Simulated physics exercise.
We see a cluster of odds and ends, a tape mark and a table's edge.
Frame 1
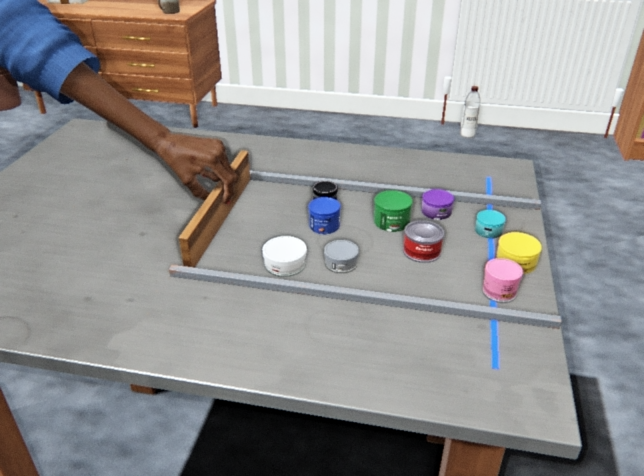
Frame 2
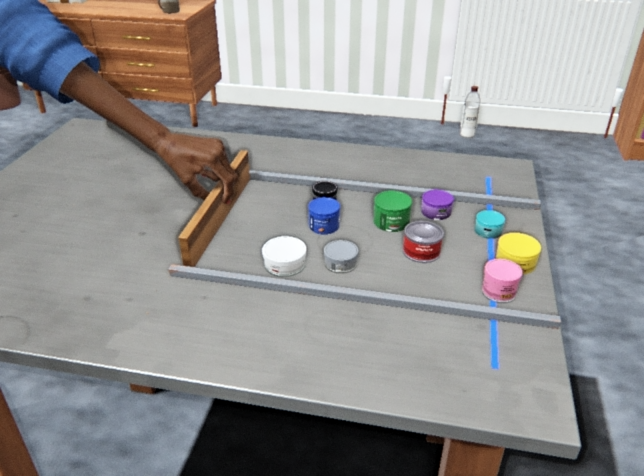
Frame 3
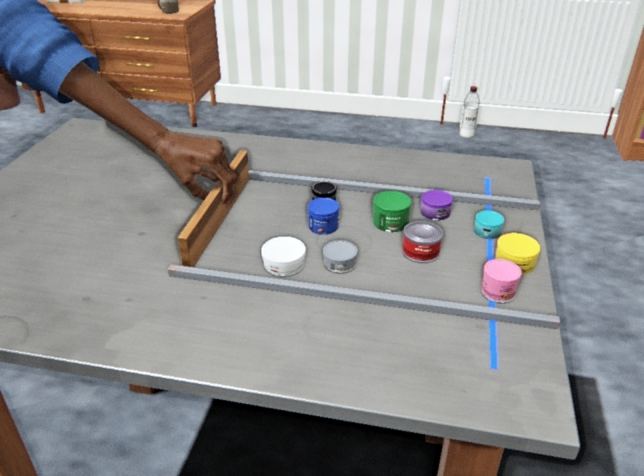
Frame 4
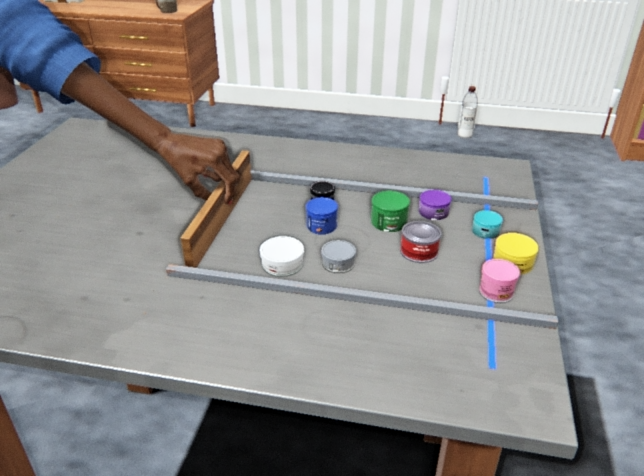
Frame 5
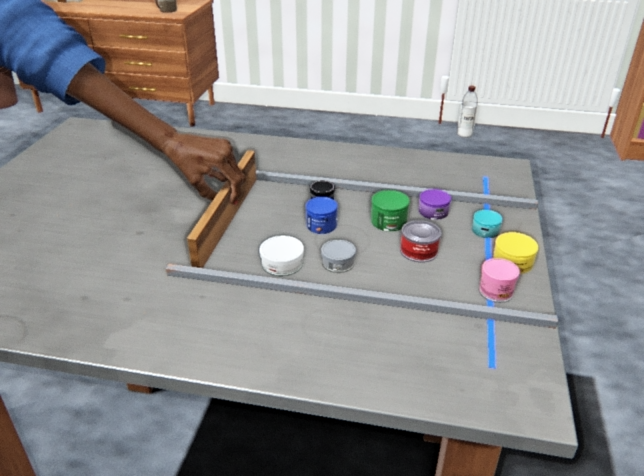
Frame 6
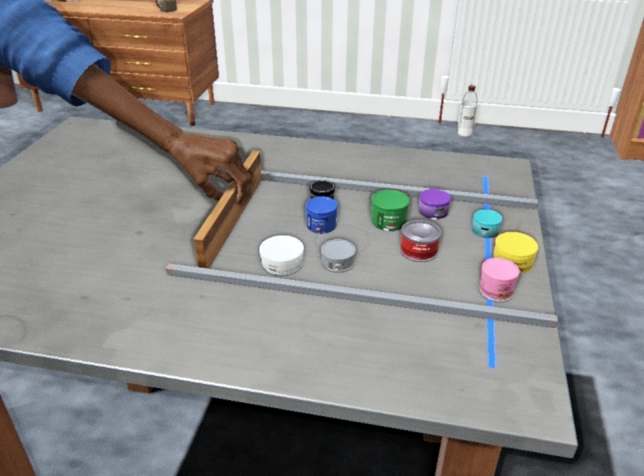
On a grey table in a room, a hand held a wooden board upright behind a cluster of colourful little pots, then slid it slightly right towards them, while the pots stayed where they were.
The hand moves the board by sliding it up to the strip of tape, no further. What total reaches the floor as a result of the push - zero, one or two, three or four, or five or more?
The total on the floor is one or two.
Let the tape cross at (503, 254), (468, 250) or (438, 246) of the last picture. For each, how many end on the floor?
4, 1, 0.
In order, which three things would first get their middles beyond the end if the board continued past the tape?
Yellow tub, turquoise tub, pink tin.
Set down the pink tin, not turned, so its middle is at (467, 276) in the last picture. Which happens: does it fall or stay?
From that start, the object then is safe.
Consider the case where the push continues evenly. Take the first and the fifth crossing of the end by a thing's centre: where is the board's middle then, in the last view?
Roughly (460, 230) and then roughly (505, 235).
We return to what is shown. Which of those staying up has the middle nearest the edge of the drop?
Foremost one: Pink tin.
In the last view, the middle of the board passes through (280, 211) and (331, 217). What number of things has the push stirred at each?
At first I count 1, and then 4.
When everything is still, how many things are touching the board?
That would be 3 of them.
Soon after, none off yet; yellow tub at rest near (515, 253); pink tin at rest near (498, 280); turquoise tub at rest near (487, 224).
After that, none off yet; yellow tub displaced a little near (535, 257); pink tin moving near (507, 283); turquoise tub displaced about its own width near (517, 227).
In the end, the number that fall off is one or two; gone, turquoise tub and yellow tub.
